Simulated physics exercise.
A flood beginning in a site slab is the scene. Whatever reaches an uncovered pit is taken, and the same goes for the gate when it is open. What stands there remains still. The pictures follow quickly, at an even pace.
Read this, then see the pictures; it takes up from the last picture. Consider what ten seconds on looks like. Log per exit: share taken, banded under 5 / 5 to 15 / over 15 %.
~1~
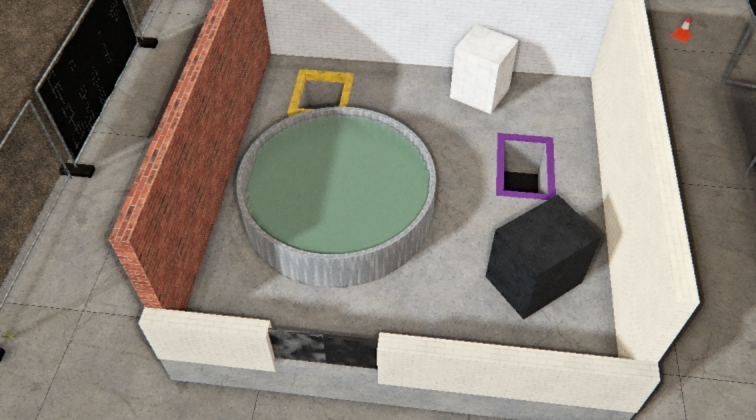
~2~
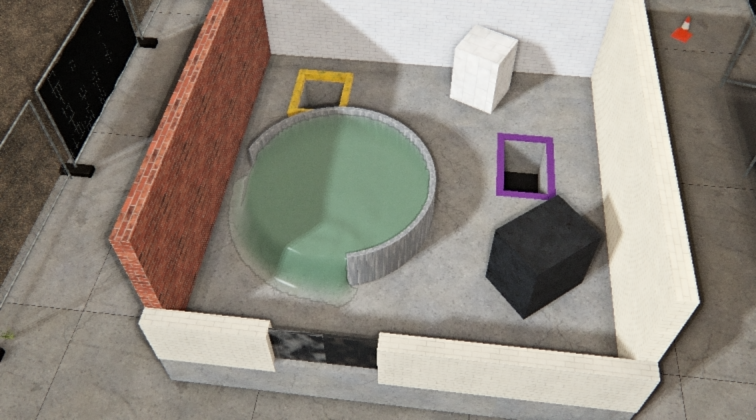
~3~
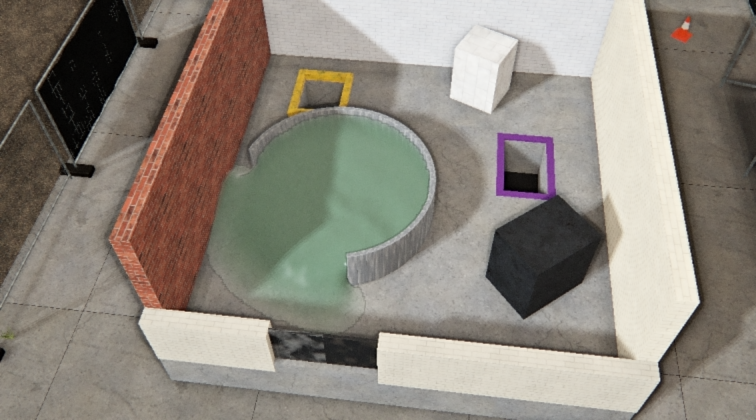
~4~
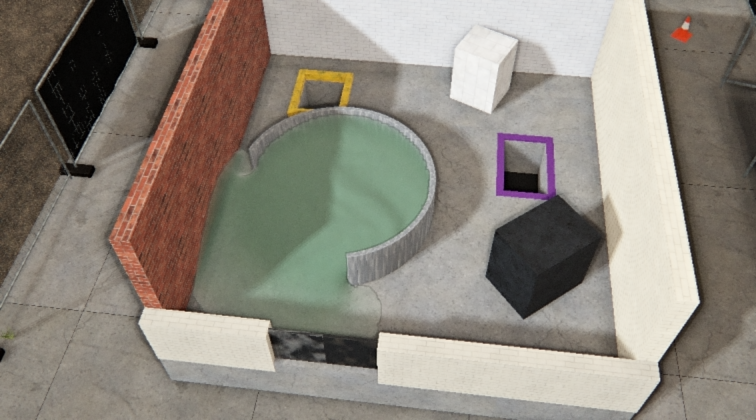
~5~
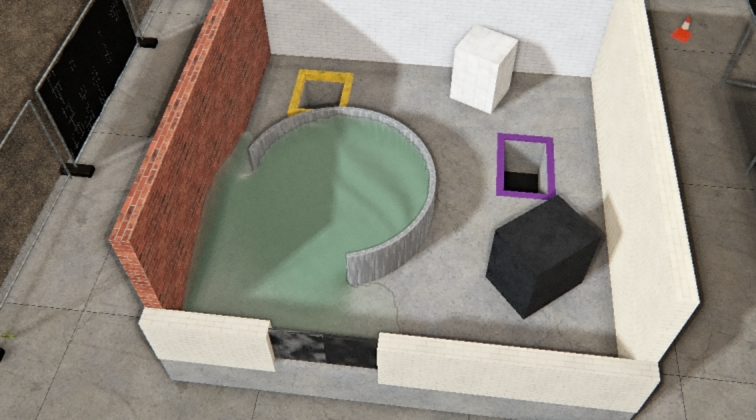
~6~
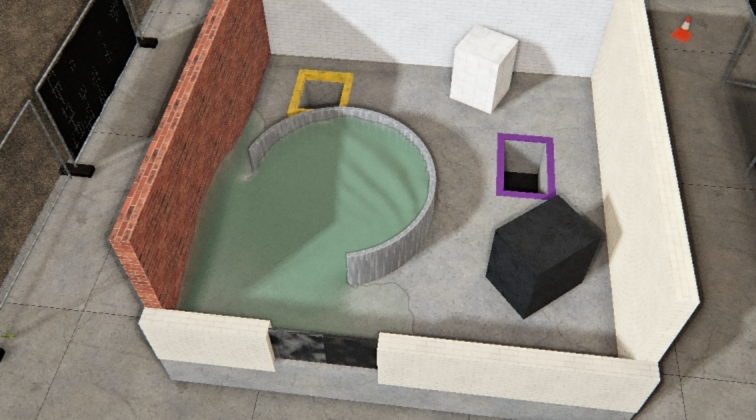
As it plays out the gate never reaches five per cent, as it plays out the yellow pit never reaches five per cent, as it plays out the purple pit goes past fifteen per cent.
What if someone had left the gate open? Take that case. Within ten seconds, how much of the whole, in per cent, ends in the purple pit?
Purple pit, per cent: 6.
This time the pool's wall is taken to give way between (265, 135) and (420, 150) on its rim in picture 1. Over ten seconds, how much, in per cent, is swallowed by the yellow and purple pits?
Shares: Yellow at 30 percent, purple at 20 percent.
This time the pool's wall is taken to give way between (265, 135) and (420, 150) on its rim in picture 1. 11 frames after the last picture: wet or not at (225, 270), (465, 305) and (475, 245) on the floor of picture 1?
Result, in sequence: Untouched by the flood; untouched by the flood; untouched by the flood.
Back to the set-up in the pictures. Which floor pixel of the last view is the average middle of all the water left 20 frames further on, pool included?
Around (345, 236).
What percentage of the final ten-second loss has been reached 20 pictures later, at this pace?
Approximately 5 %.
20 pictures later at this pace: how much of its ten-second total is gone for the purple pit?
Estimate: Roughly 0 %.
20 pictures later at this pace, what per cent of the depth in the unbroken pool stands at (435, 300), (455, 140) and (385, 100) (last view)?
In order: 14, 2, 2 %.
A moment on, water covers 30 % of the floor; the gate 0 %, the yellow pit 0 %, the purple pit 0 %.
Next, water covers 45 % of the floor; the gate 0 %, the yellow pit 0 %, the purple pit 0 %.
Then, water covers 70 % of the floor; the gate 0 %, the yellow pit 1 %, the purple pit 0 %.
Later, water covers 95 % of the floor; the gate 0 %, the yellow pit 2 %, the purple pit 6 %.
In the end, water covers 100 % of the floor; the gate 0 %, the yellow pit 2 %, the purple pit 17 %.
